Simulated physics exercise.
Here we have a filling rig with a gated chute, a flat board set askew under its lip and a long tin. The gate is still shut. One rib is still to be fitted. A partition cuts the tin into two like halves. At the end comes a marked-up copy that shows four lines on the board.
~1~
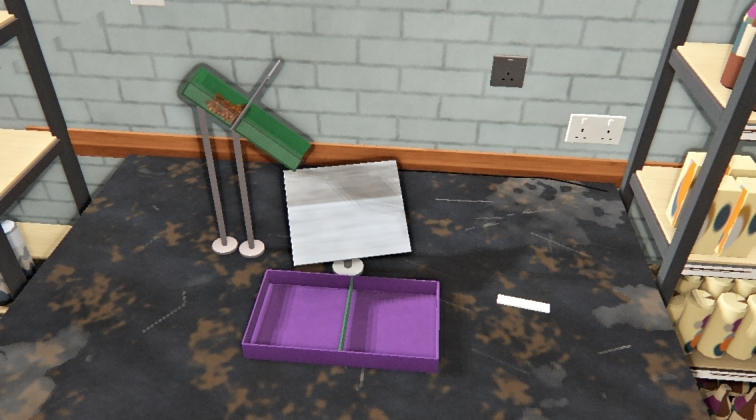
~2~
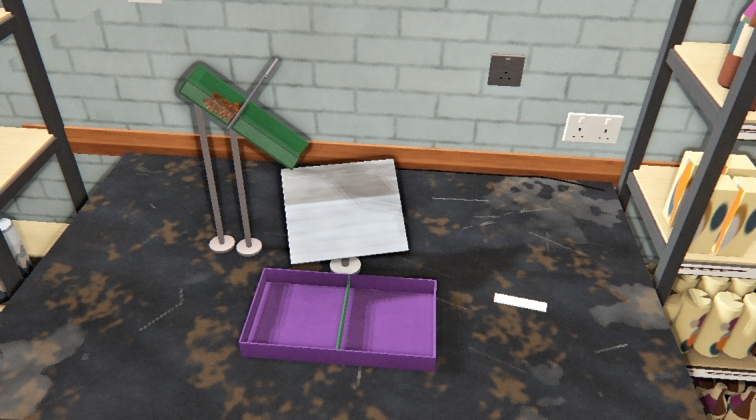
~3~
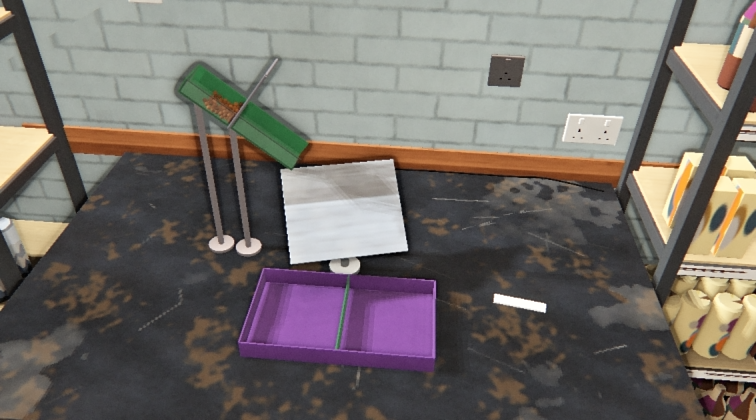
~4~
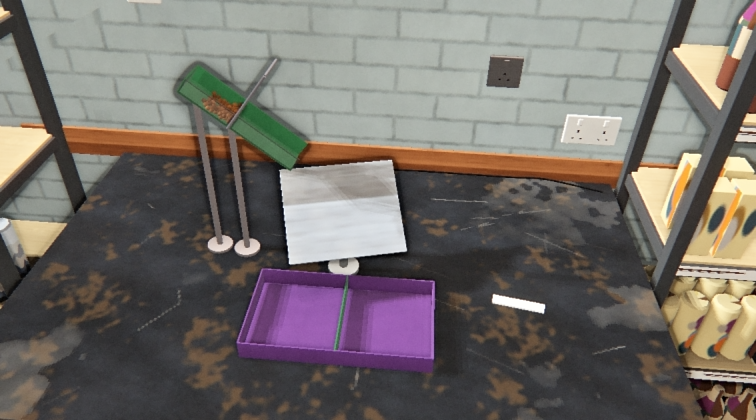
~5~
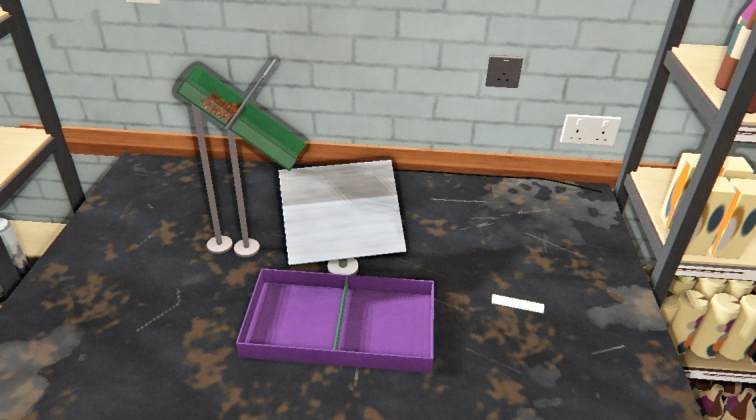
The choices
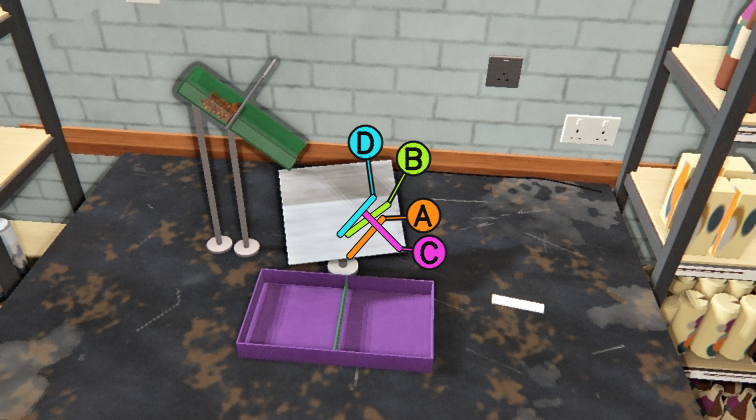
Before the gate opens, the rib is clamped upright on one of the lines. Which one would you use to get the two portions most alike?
It is B.
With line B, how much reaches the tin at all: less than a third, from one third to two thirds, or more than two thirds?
Line B gives more than two thirds.
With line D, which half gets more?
More lands on the left.
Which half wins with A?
More lands on the left.
On the marked copy, line A from (382, 218) to (349, 256); line B from (387, 204) to (347, 234); line C from (363, 211) to (399, 248); line D from (373, 197) to (340, 234).
For line A, of what is caught, most in the left half, a small part in the right.
For line B, of what is caught, about half in the left half, about half in the right.
For line C, of what is caught, none in the left half, all in the right.
For line D, of what is caught, nearly all in the left half, a small part in the right.
